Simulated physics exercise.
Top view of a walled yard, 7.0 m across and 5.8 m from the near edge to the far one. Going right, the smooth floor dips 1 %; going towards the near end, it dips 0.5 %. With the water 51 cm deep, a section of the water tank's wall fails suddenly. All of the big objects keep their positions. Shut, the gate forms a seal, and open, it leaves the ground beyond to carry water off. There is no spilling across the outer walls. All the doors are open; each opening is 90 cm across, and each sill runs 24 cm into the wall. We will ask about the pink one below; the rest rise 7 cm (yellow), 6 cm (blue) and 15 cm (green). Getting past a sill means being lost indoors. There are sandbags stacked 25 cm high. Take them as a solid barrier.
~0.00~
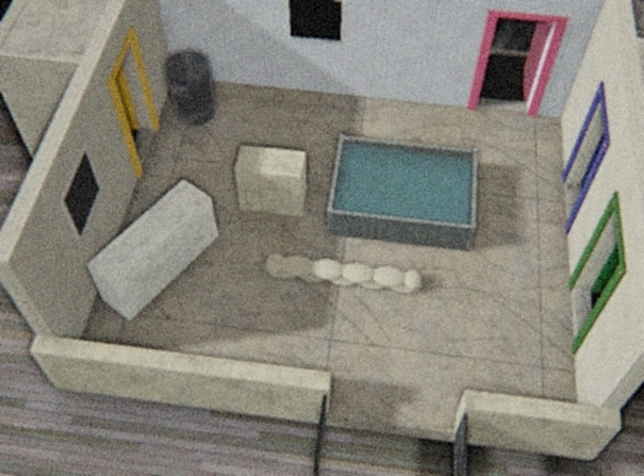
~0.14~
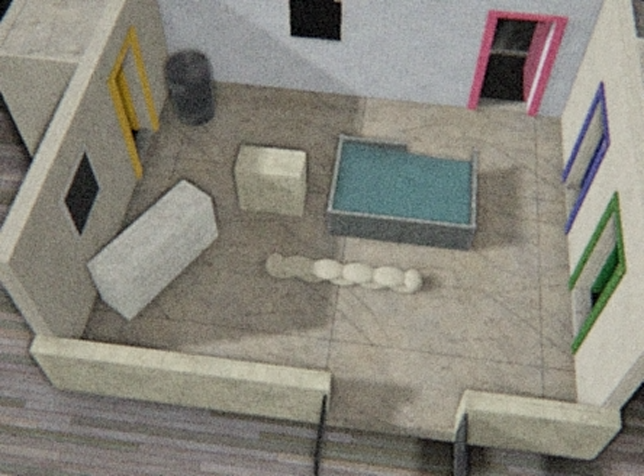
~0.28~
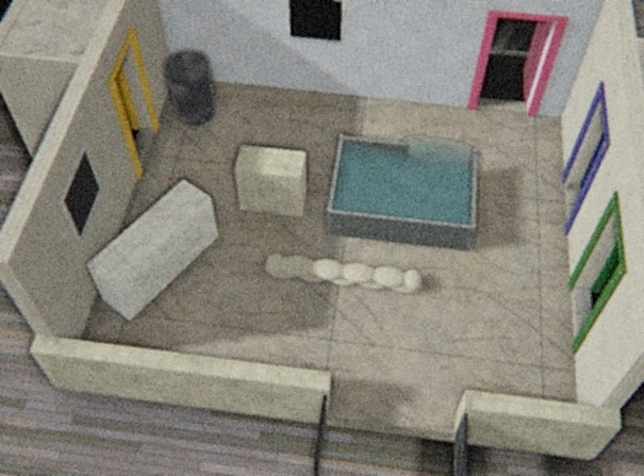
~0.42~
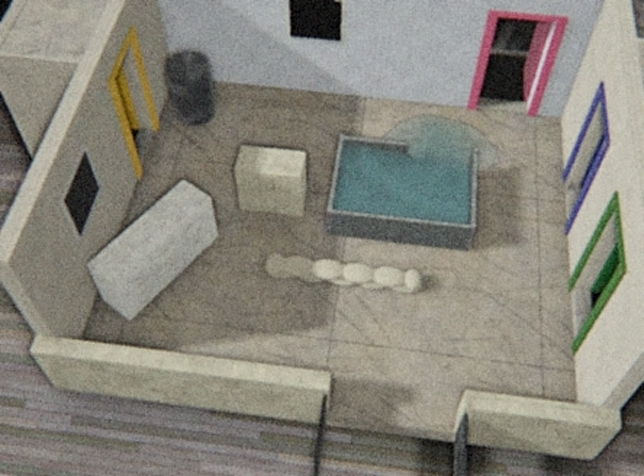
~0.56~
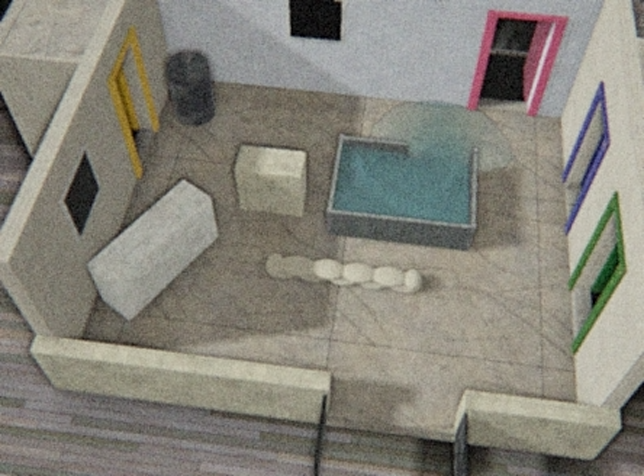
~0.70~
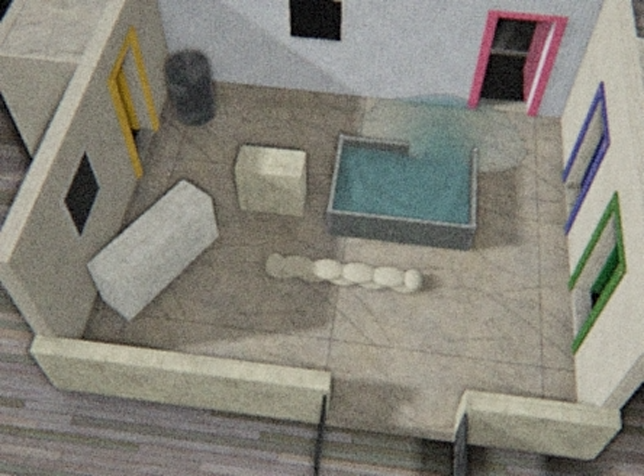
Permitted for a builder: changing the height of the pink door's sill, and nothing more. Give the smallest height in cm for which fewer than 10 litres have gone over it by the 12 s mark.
About 21 cm.
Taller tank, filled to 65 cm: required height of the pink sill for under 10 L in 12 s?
28 cm.
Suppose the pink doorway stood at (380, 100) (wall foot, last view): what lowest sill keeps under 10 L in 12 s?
Roughly 12.5 cm.
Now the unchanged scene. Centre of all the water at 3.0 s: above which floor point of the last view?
The balance point sits at roughly (417, 162).
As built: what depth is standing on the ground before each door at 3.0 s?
In cm - pink: 14, yellow: 0, blue: 5, green: 0.
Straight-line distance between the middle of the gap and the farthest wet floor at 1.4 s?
The front is some 2.6 m out.
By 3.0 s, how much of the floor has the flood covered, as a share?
Approximately 35 %.
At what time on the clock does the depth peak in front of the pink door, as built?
Peak: Close to 1.6 s.
After 1.4 s water covers 10 % of the floor, deepest (34 cm) near (440, 113); 19 cm at the pink door, 21 litres in over its 5 cm sill.
After 3.0 s water covers 35 % of the floor, deepest (26 cm) near (543, 117); 14 cm at the pink door, 126 litres in over its 5 cm sill.
After 12.0 s water covers 85 % of the floor, deepest (8 cm) near (568, 431); 5 cm at the pink door, 238 litres in over its 5 cm sill.
At the pink door as built, the water arrived by 0.8 s and peaked near 19 cm at 1.6 s.
With a sill of 17.5 cm, 26 litres would have come in within the 12 s; with 23.5 cm, 4 litres. So under 10 litres takes about 21 cm.
